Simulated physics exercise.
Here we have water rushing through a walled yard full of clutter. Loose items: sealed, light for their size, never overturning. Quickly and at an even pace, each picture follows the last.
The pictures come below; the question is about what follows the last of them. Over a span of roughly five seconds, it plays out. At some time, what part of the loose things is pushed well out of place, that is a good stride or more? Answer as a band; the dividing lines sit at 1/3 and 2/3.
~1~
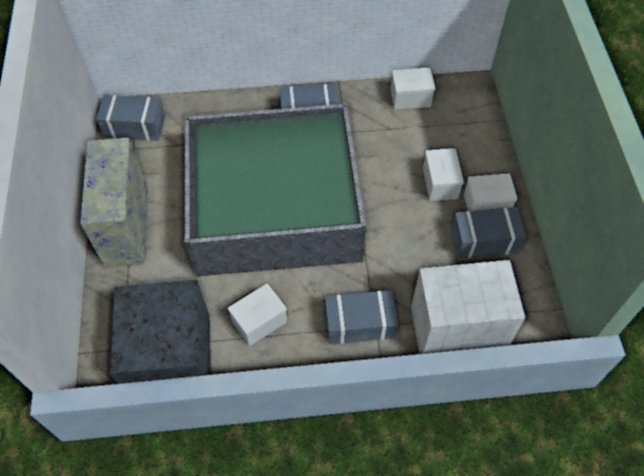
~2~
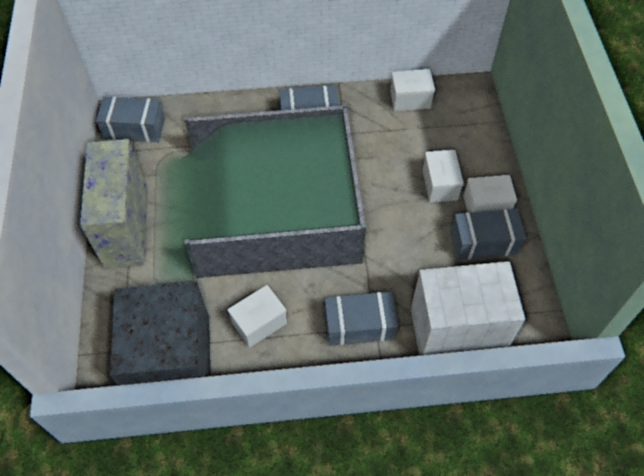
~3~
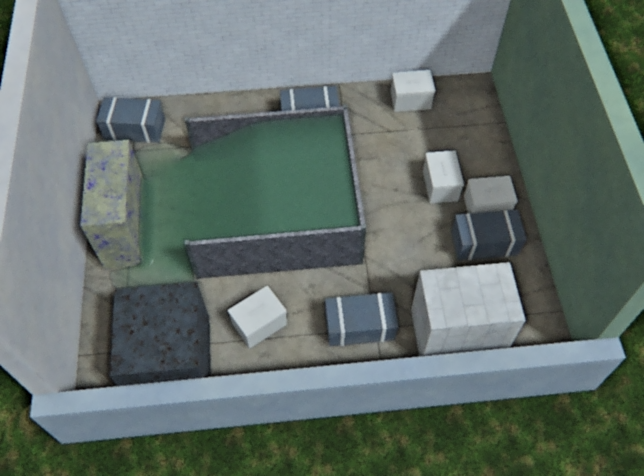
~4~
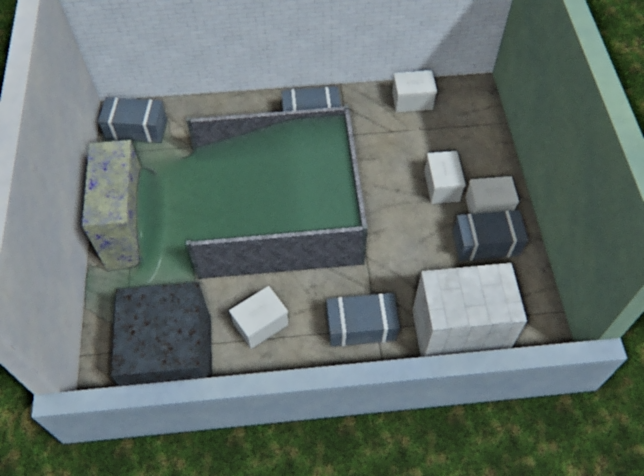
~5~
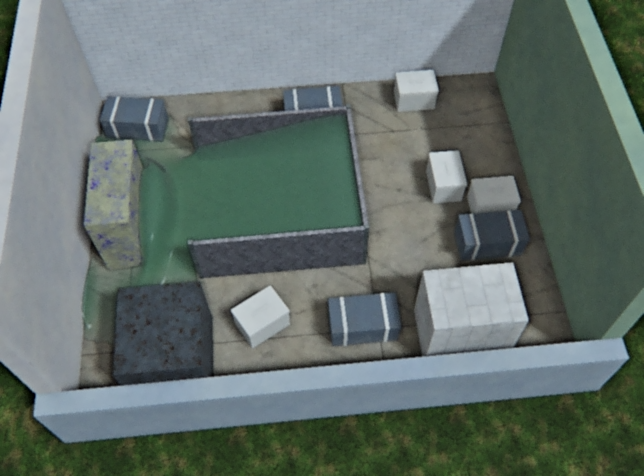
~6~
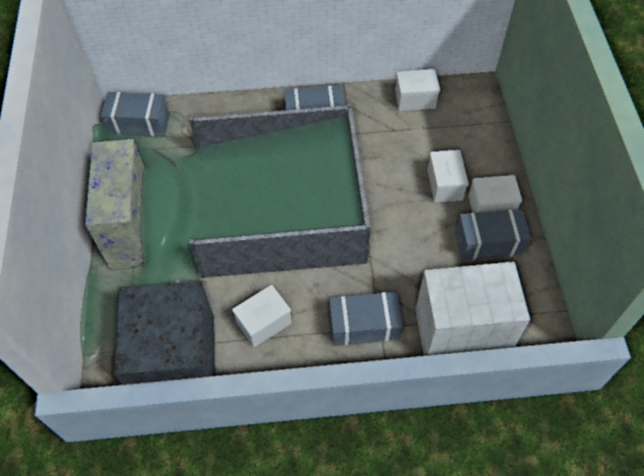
1/3 to 2/3.
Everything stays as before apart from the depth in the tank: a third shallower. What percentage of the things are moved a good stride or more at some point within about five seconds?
I'd say close to 50 per cent of the things.
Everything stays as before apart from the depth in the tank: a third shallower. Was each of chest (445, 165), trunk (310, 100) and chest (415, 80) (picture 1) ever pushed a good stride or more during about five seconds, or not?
Answers, in the order asked: Stayed within the threshold, went past the threshold, went past the threshold.
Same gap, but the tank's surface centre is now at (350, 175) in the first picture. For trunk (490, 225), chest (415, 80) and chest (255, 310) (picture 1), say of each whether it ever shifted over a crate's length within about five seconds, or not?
Taking them in turn: Kept near its start; got sent well off; got sent well off.
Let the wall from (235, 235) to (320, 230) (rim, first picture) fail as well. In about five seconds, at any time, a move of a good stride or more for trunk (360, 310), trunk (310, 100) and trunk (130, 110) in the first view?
The first: Went past that; the second: Fell short; the third: Fell short.
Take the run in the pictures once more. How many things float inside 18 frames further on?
That number is 2.
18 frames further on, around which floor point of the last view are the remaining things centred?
That averages to about (428, 207) on the floor.
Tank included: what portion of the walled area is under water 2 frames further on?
My figure is about 30 percent.
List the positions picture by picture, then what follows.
A trunk at (128, 109), on the bottom; a trunk at (309, 98) rests on the ground; 0 of 8 have shifted, in the first frame.
A trunk at (128, 110) rests on the ground; a trunk at (309, 99) rests on the ground; 0 of 8 have shifted, in the second frame.
A trunk at (128, 111) rests on the ground; a trunk at (309, 100), on the bottom; 0 of 8 have shifted, in the third frame.
A trunk at (130, 111), on the bottom; a trunk at (311, 101), on the bottom; 0 of 8 have shifted, in the fourth frame.
A trunk at (132, 110), on the bottom; a trunk at (313, 100) rests on the ground; 0 of 8 have shifted, in the fifth frame.
A trunk at (133, 105), on the bottom, close to its start; a trunk at (314, 99) rests on the ground; 1 of 8 have shifted, in the sixth frame.
A moment on, 0 of 8 are well off their spots; 0 afloat.
Next, 1 of 8 are well off their spots; 0 afloat.
Later, 4 of 8 are well off their spots; 2 afloat.
In the end, 4 of 8 are well off their spots, and 4 have been at some point; 8 afloat.
